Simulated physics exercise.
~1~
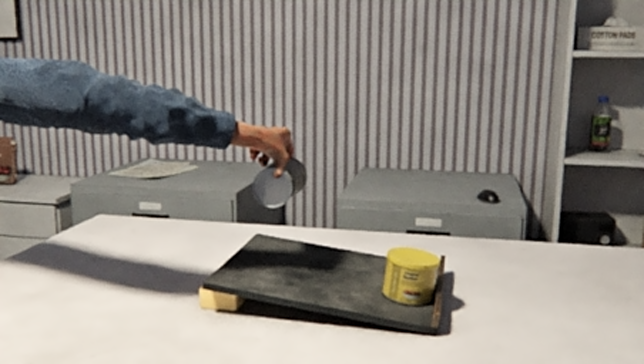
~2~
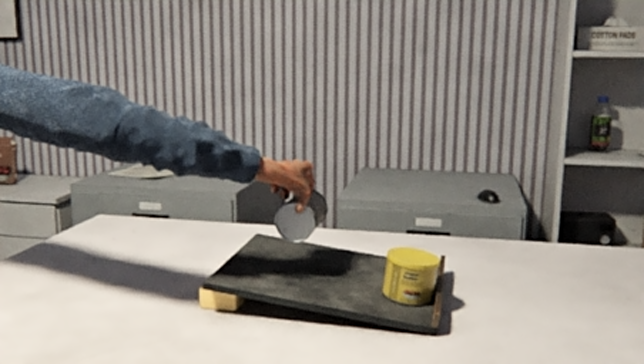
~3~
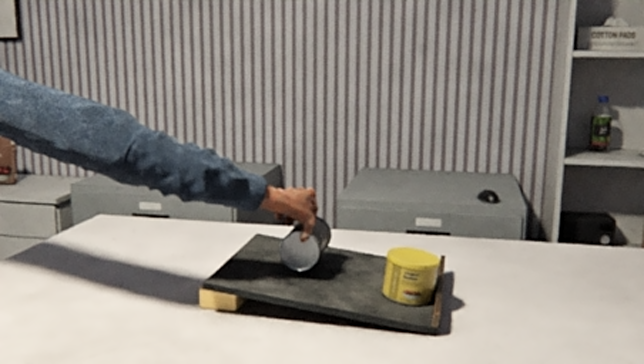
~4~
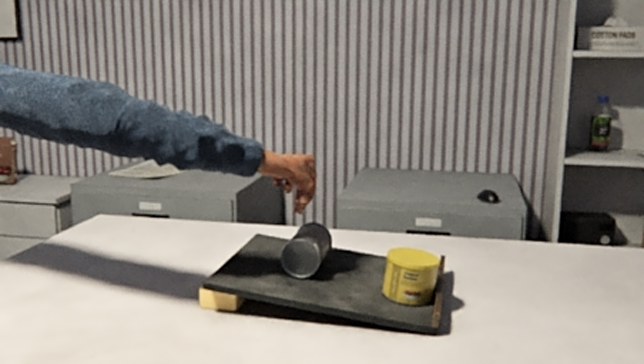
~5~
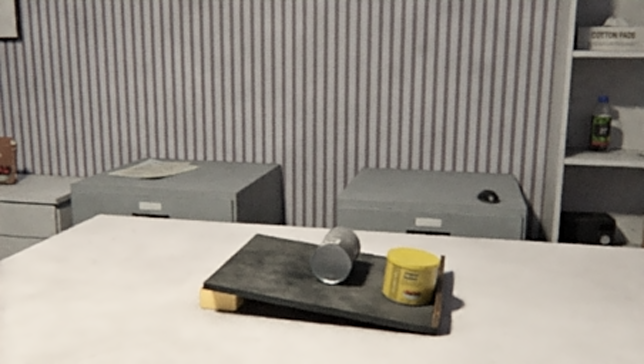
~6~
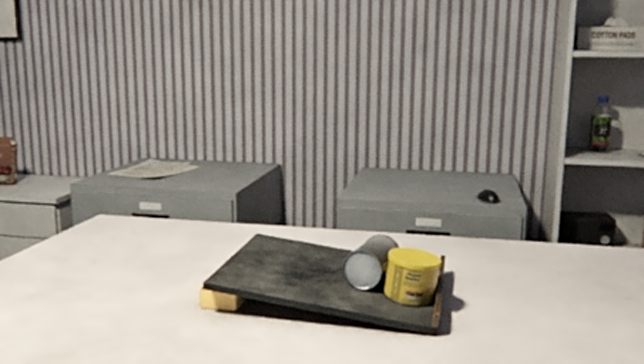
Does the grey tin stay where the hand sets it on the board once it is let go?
No, the grey tin does not stay there. It rolls down the sloping board to the right and ends up beside the yellow tub.
